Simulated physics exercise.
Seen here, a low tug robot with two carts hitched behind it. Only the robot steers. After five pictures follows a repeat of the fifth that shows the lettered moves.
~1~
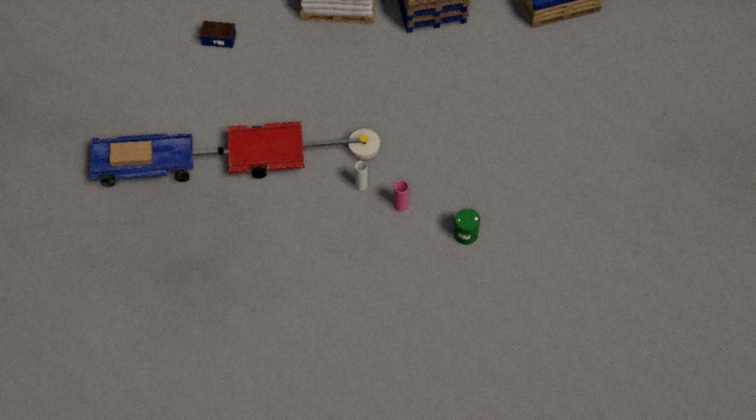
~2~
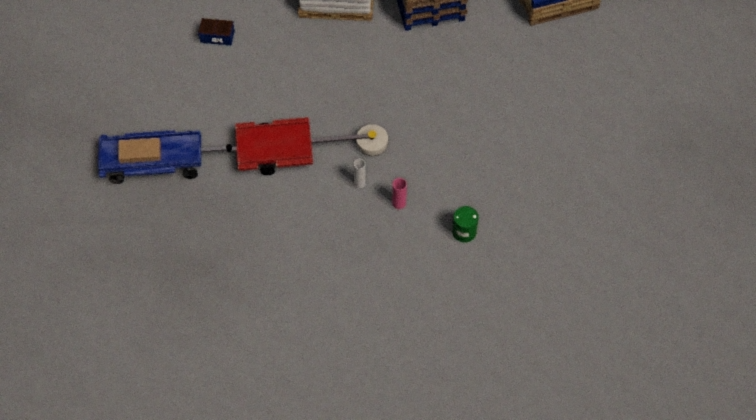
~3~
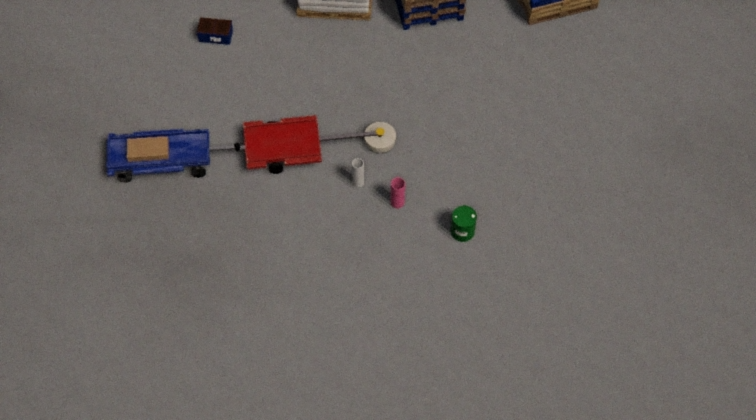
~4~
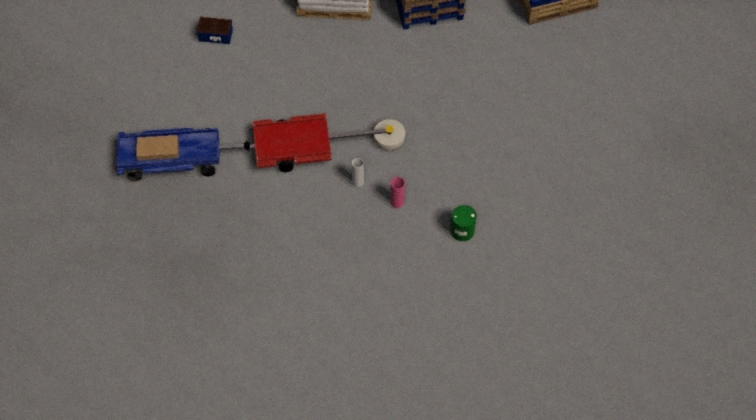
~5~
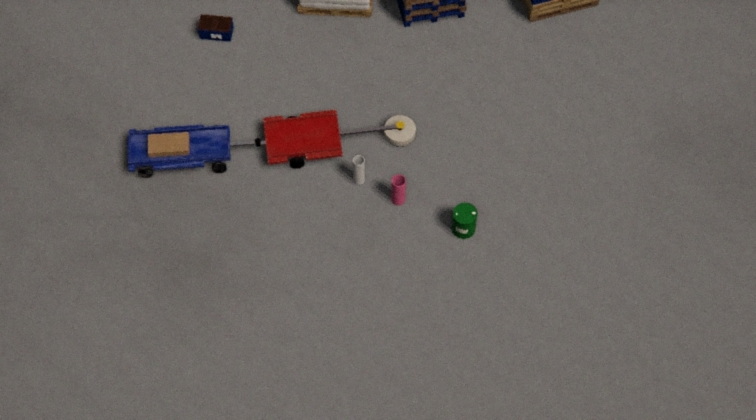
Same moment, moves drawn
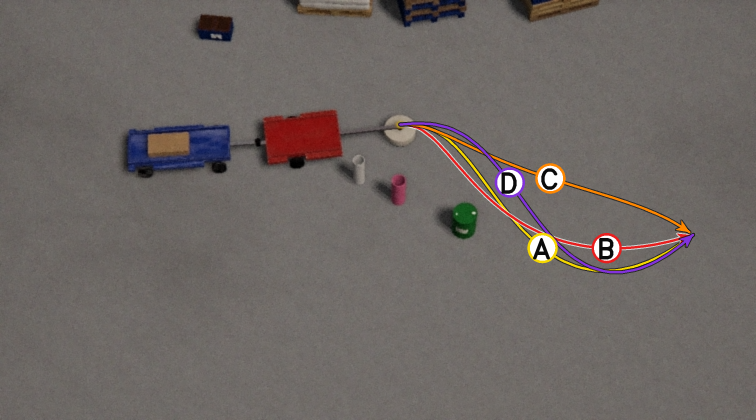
To begin with, a round white robot sits at the right end of a line, with a red cart and a blue cart hitched behind it, above white and pink posts and a green keg. The robot then moves slowly right and slightly upward, pulling both carts a short way along behind it.
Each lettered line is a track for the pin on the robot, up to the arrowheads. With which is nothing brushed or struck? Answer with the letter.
Line C does it.
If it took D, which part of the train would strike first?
It is the red cart.
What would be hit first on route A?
First the green keg.
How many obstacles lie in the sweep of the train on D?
In all, one.
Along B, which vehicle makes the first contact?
The red cart.
On the marked copy, A from (400, 125) via (524, 232) to (693, 235); B from (400, 125) via (523, 224) to (691, 235); C from (400, 125) via (545, 177) to (690, 232); D from (400, 125) via (537, 219) to (693, 235).
Taking C. A third of the way, robot (498, 164), last cart (280, 137).
Two thirds of the way, robot (602, 199), last cart (385, 144).
When it is over, robot (691, 239), last cart (475, 162); nothing has been touched.
As for the rest, A meets the white post, pink post and green keg; B meets the white post, pink post and green keg; D meets the green keg.
